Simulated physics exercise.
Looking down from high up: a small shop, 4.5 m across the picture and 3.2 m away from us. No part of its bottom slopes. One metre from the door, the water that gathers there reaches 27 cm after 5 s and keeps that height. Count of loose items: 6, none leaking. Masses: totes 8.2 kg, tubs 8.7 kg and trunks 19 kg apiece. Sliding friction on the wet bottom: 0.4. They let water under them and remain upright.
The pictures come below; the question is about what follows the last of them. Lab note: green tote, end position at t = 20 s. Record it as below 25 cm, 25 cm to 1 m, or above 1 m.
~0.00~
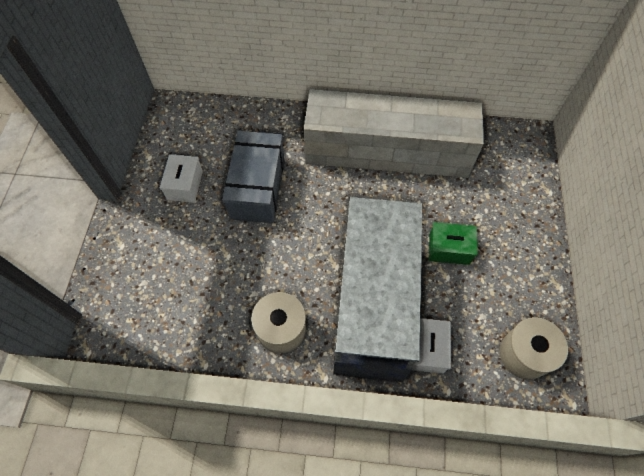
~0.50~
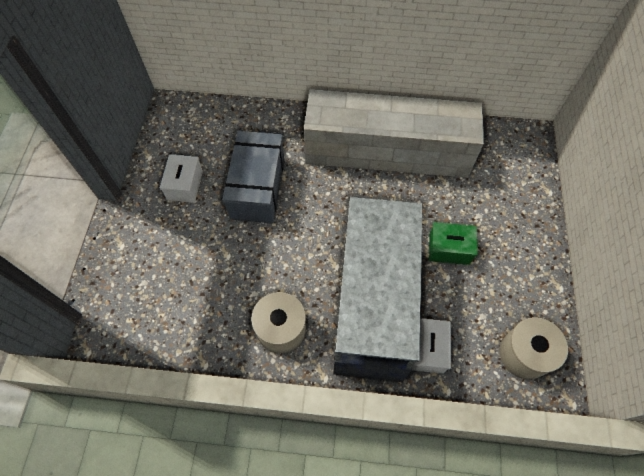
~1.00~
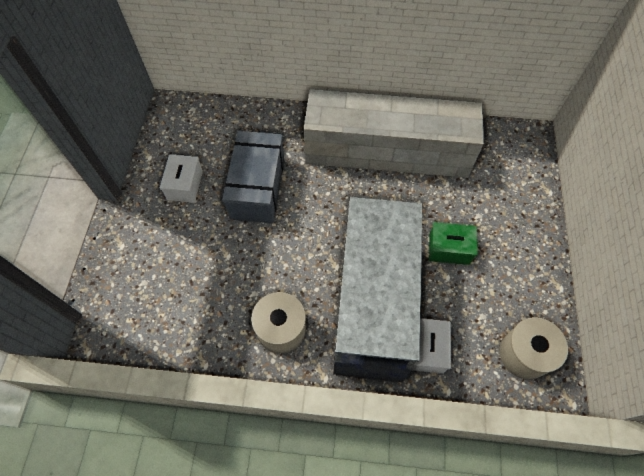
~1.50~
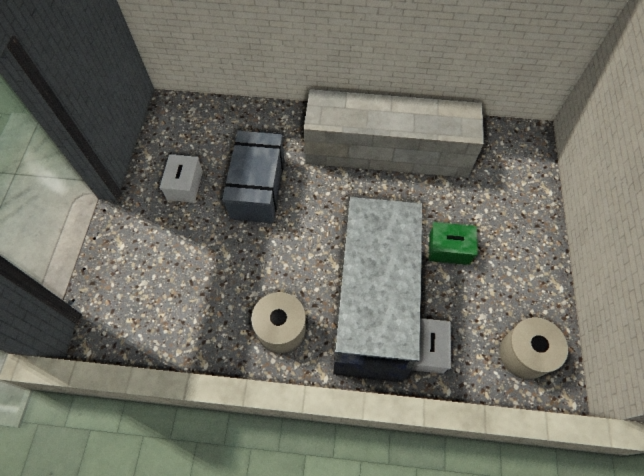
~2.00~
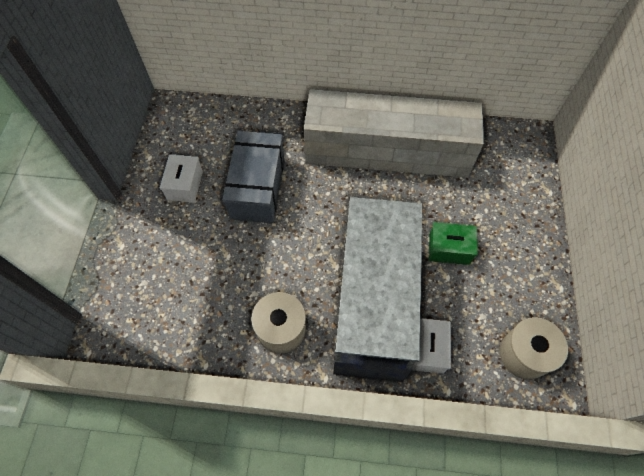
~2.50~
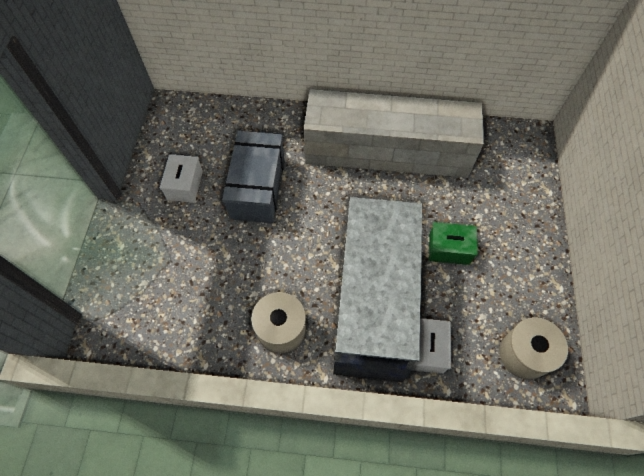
End position: 25 cm to 1 m.
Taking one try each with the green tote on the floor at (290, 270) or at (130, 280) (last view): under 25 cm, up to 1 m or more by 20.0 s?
Going in order, it gets pushed a long way and then it gets pushed a long way.
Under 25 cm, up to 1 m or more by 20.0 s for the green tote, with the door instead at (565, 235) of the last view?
By then the green tote has been carried a long way.
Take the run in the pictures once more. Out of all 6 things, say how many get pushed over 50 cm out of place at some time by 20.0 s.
By my count, 6.
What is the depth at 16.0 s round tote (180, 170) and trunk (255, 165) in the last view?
I'd estimate 18 cm for the first and 18 cm for the second.
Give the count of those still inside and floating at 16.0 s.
The count is 6.
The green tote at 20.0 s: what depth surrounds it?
Somewhere close to 20 cm.
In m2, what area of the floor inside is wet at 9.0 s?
My estimate is roughly 13 m2.
After 4.0 s the green tote is near (455, 238), 0.0 m from its start, aground; 0 afloat.
After 9.0 s the green tote is near (448, 260), 0.2 m from its start, afloat; 5 afloat.
After 16.0 s the green tote is near (502, 284), 0.6 m from its start, afloat; 6 afloat.
After 20.0 s the green tote is near (527, 256), 0.6 m from its start, afloat; 6 afloat.
